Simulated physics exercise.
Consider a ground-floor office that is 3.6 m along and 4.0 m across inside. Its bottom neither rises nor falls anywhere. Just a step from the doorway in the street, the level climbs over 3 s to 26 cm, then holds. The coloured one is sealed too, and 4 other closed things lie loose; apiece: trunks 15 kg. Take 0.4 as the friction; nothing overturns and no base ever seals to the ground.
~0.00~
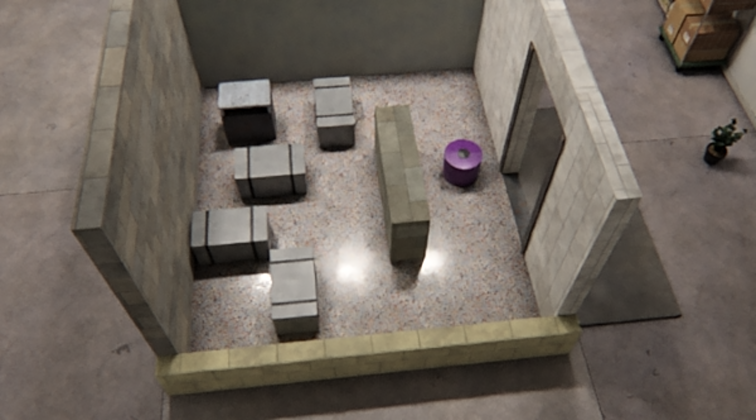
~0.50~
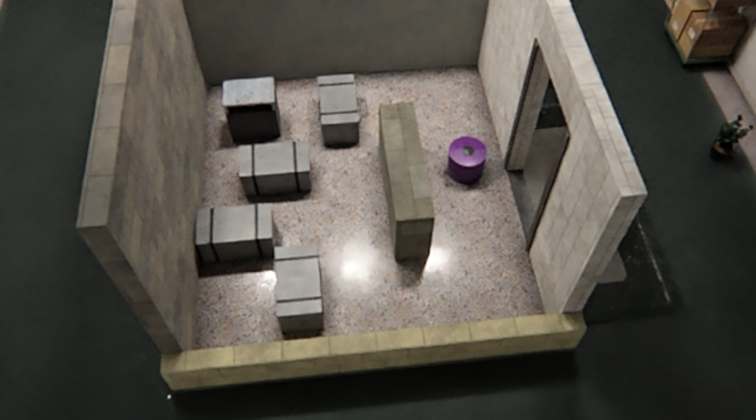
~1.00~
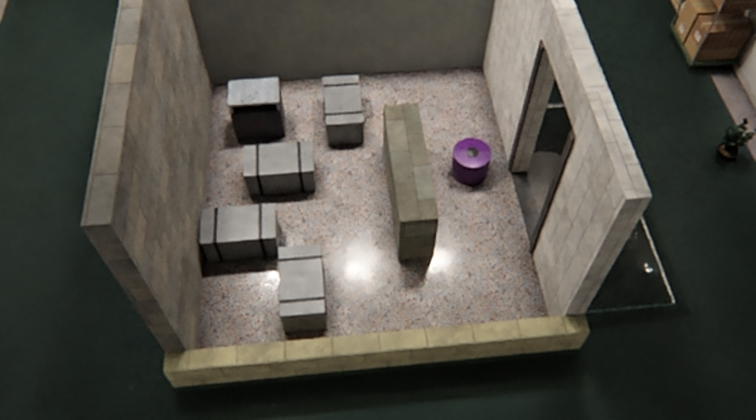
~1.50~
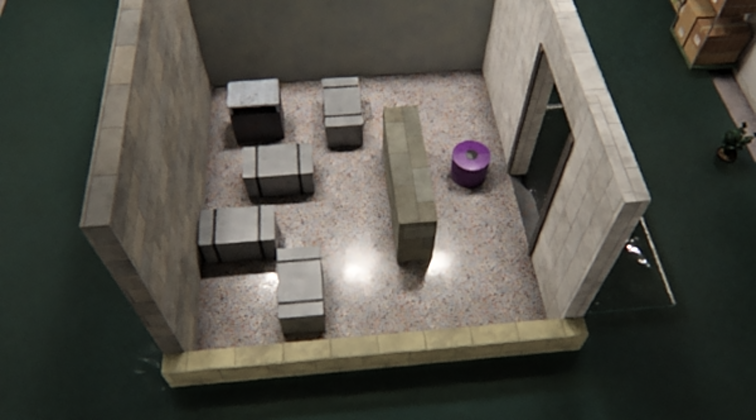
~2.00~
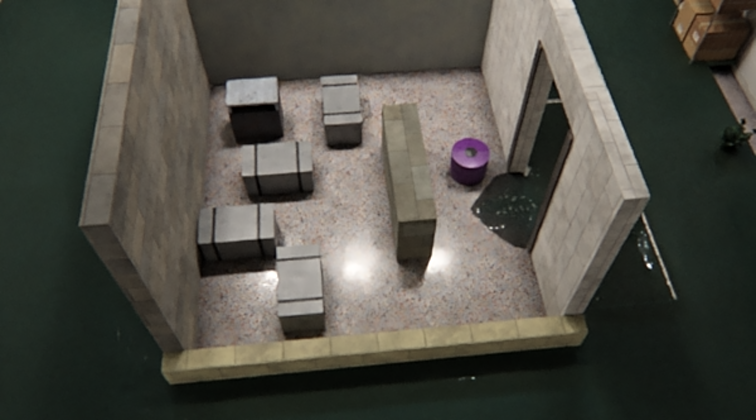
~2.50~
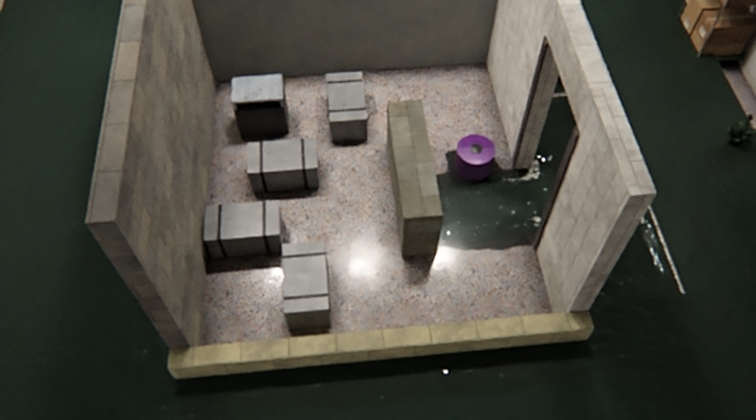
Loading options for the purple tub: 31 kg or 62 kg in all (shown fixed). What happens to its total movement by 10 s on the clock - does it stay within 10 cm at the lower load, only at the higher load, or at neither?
Winning option: Only the heavier.
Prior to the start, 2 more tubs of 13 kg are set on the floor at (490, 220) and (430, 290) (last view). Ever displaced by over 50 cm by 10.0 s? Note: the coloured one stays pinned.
The first comes out above the threshold, the second above the threshold.
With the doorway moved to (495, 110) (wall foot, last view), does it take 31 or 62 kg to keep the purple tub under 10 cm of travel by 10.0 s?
With that change, the lighter one suffices.
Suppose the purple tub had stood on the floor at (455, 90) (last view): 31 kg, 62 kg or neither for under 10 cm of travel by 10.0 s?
It turns out that both loads succeed.
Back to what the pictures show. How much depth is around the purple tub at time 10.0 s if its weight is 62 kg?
Depth: Approx. 15 cm.
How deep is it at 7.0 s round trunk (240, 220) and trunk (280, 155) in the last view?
3 and 1 cm.
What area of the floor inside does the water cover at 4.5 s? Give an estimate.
My estimate is roughly 6.0 m2.
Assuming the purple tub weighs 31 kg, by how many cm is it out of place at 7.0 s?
It would be some 10 cm from its spot.
After 3.5 s the purple tub would be 0 cm from its start with 31 kg and 0 cm from its start with 62 kg; 7 cm of water round it then.
After 4.5 s the purple tub would be 0 cm from its start with 31 kg and 0 cm from its start with 62 kg; 9 cm of water round it then.
After 7.0 s the purple tub would be 13 cm from its start with 31 kg and 0 cm from its start with 62 kg; 13 cm of water round it then.
After 10.0 s the purple tub would be 34 cm from its start with 31 kg and 0 cm from its start with 62 kg; 15 cm of water round it then.
